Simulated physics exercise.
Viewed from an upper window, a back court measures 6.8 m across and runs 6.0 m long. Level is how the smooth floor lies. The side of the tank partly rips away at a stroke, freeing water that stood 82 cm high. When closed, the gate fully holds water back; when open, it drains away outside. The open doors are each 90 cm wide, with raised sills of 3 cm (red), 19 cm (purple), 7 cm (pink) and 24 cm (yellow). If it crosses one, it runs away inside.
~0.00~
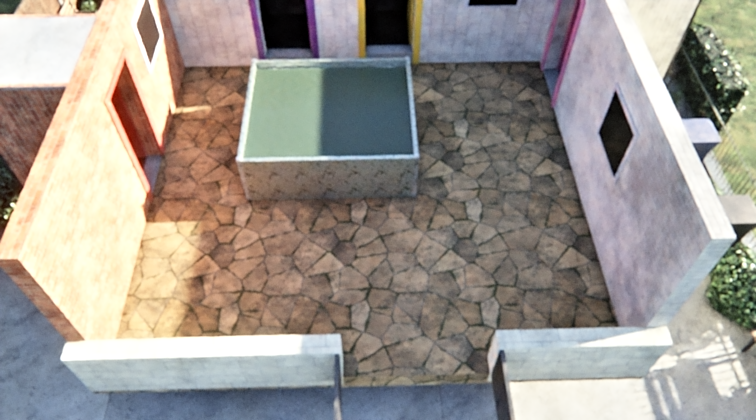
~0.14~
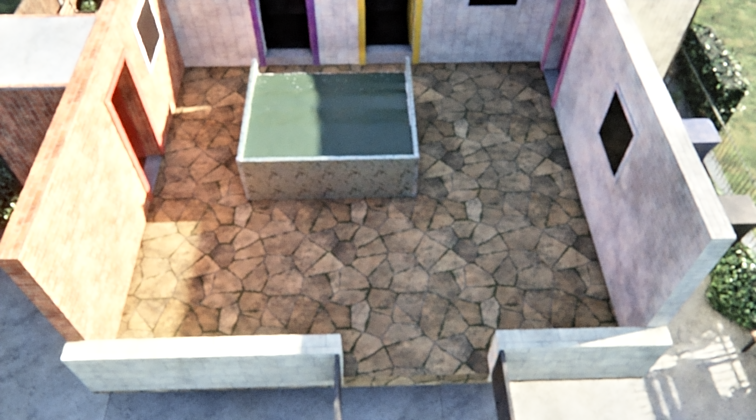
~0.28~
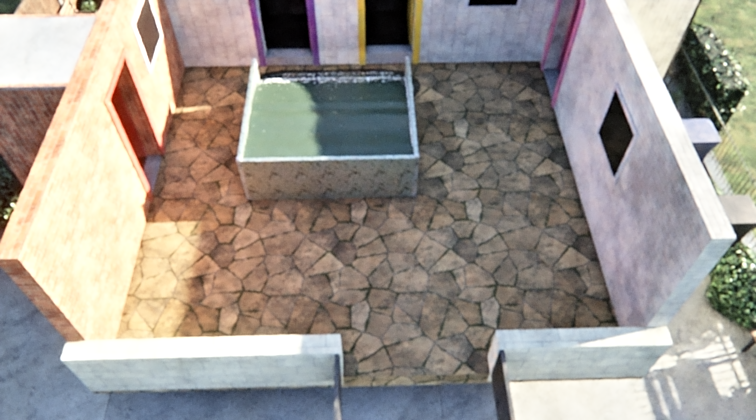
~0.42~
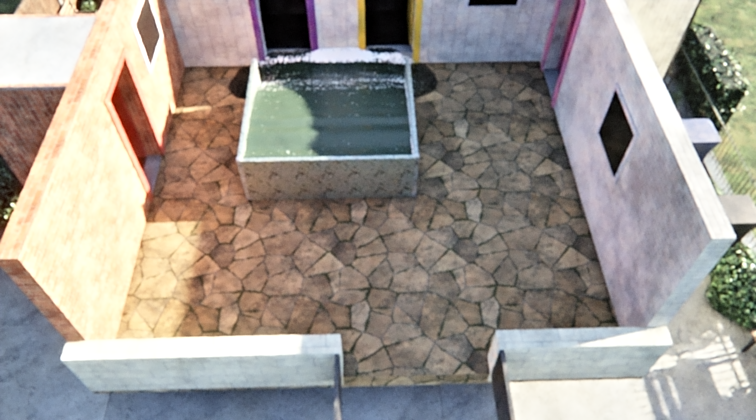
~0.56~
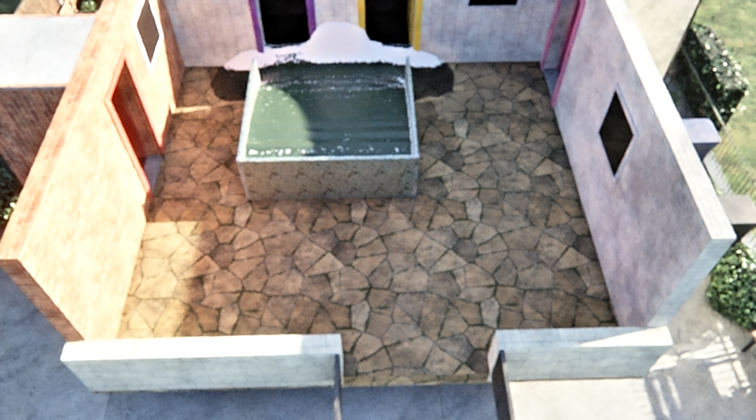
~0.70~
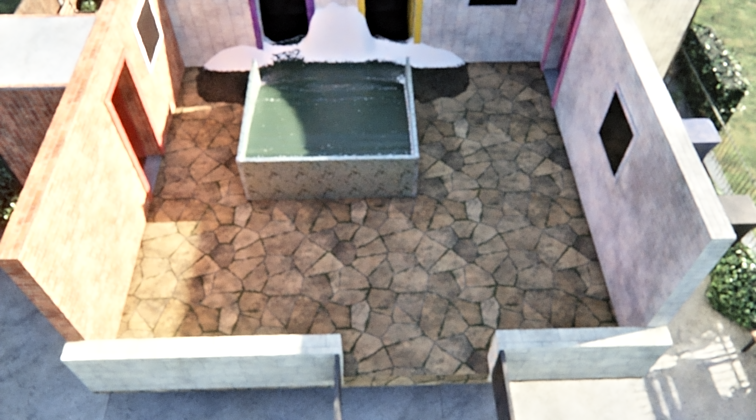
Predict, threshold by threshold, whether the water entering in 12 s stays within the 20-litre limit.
Prediction: Red door beyond the limit; purple door beyond the limit; pink door beyond the limit; yellow door beyond the limit.
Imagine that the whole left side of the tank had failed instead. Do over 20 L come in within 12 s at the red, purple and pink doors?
So red ends up past the limit, purple short of it, pink past the limit.
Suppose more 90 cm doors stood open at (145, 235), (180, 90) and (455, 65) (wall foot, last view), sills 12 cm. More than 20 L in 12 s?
Result in order - not enough, more than that, more than that.
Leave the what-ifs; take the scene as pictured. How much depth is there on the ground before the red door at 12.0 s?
Depth: ~ 4.5 cm.
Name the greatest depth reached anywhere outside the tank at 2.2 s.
Peak depth: Approx. 54 cm.
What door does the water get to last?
Lab note: Last arrival at the red door.
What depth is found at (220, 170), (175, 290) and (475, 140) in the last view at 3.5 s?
Depths in turn: Roughly 6, 4 and 1 centimetres.
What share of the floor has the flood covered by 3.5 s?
I'd say around 60 %.
After 1.4 s water covers 20 % of the floor and is deepest (60 cm) near (328, 67); red door not reached, purple door 56 cm at the sill, 250 L in, pink door 2 cm at the sill, 0 L in, yellow door 53 cm at the sill, 141 L in.
After 2.2 s water covers 30 % of the floor and is deepest (54 cm) near (195, 70); red door 6 cm at the sill, 0 L in, purple door 42 cm at the sill, 442 L in, pink door 15 cm at the sill, 89 L in, yellow door 40 cm at the sill, 262 L in.
After 3.5 s water covers 60 % of the floor and is deepest (30 cm) near (184, 76); red door 7 cm at the sill, 8 L in, purple door 24 cm at the sill, 528 L in, pink door 24 cm at the sill, 306 L in, yellow door 22 cm at the sill, 304 L in.
After 7.0 s water covers 90 % of the floor and is deepest (16 cm) near (184, 76); red door 5 cm at the sill, 29 L in, purple door 15 cm at the sill, 538 L in, pink door 13 cm at the sill, 453 L in, yellow door 14 cm at the sill, 305 L in.
After 12.0 s water covers 100 % of the floor and is deepest (12 cm) near (110, 365); red door 5 cm at the sill, 39 L in, purple door 9 cm at the sill, 538 L in, pink door 9 cm at the sill, 503 L in, yellow door 11 cm at the sill, 305 L in.
